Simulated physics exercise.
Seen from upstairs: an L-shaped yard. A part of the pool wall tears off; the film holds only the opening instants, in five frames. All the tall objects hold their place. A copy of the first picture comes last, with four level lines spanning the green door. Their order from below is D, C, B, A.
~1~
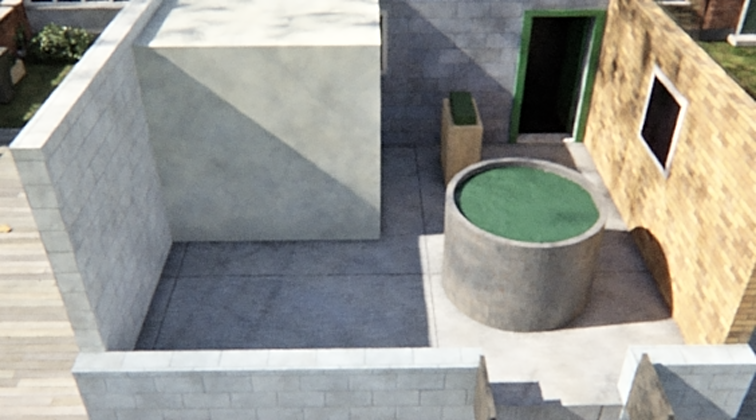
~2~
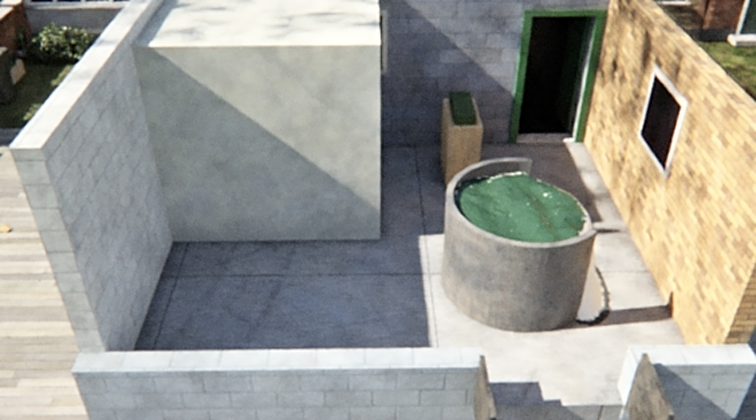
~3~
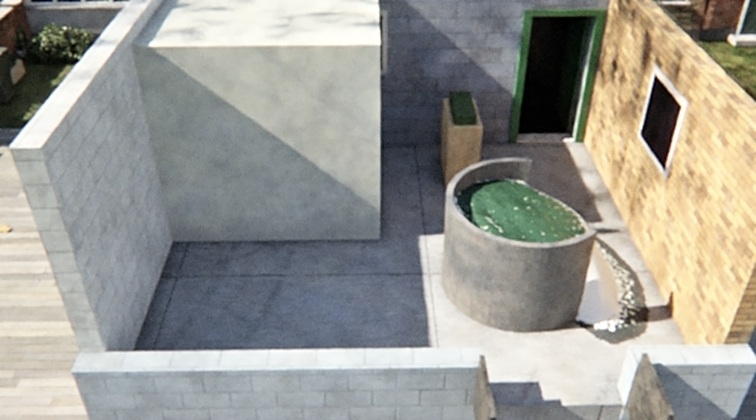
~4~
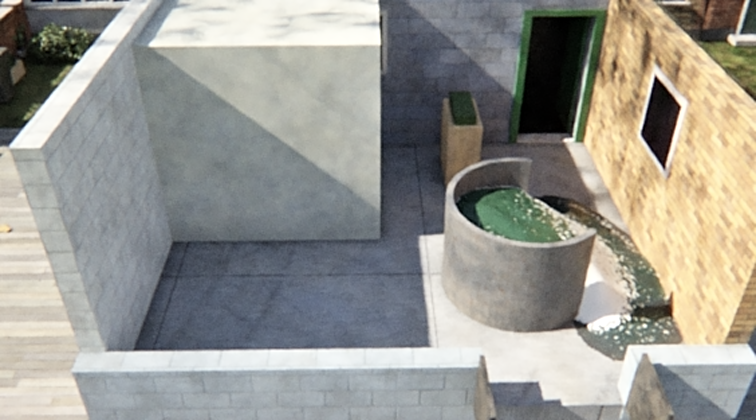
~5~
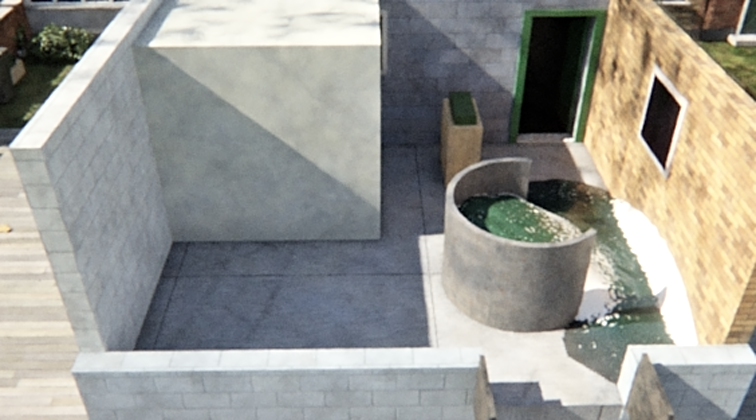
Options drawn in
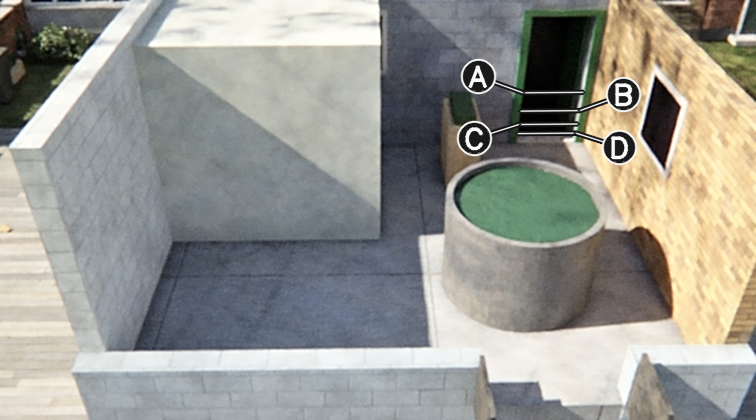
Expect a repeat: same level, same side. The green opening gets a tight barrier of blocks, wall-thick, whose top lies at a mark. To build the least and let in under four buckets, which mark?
B will do.
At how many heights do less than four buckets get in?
Two of them.
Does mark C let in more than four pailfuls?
Yes, that goes wrong.
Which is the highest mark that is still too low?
C.
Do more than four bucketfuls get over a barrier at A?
No, that is safe.
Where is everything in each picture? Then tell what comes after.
Water in the pool at rest, its middle at (525, 205); foot of the green doorway at (545, 142); open gate at (556, 343).
Water covers 2 % of the ground and shows as far out as (587, 320).
Water covers 8 % of the ground and shows as far out as (600, 298).
Water covers 14 % of the ground and shows as far out as (676, 322).
Water covers 22 % of the ground and shows as far out as (618, 199).
On the marked copy, A at (553, 92); B at (550, 110); C at (548, 124); D at (546, 133); from the bottom up D, C, B, A.
Choosing A, nothing gets over.
Choosing B, a splash gets over, under a bucket.
Choosing C, about 10 bucketfuls get in.
Choosing D, dozens of bucketfuls pour in.
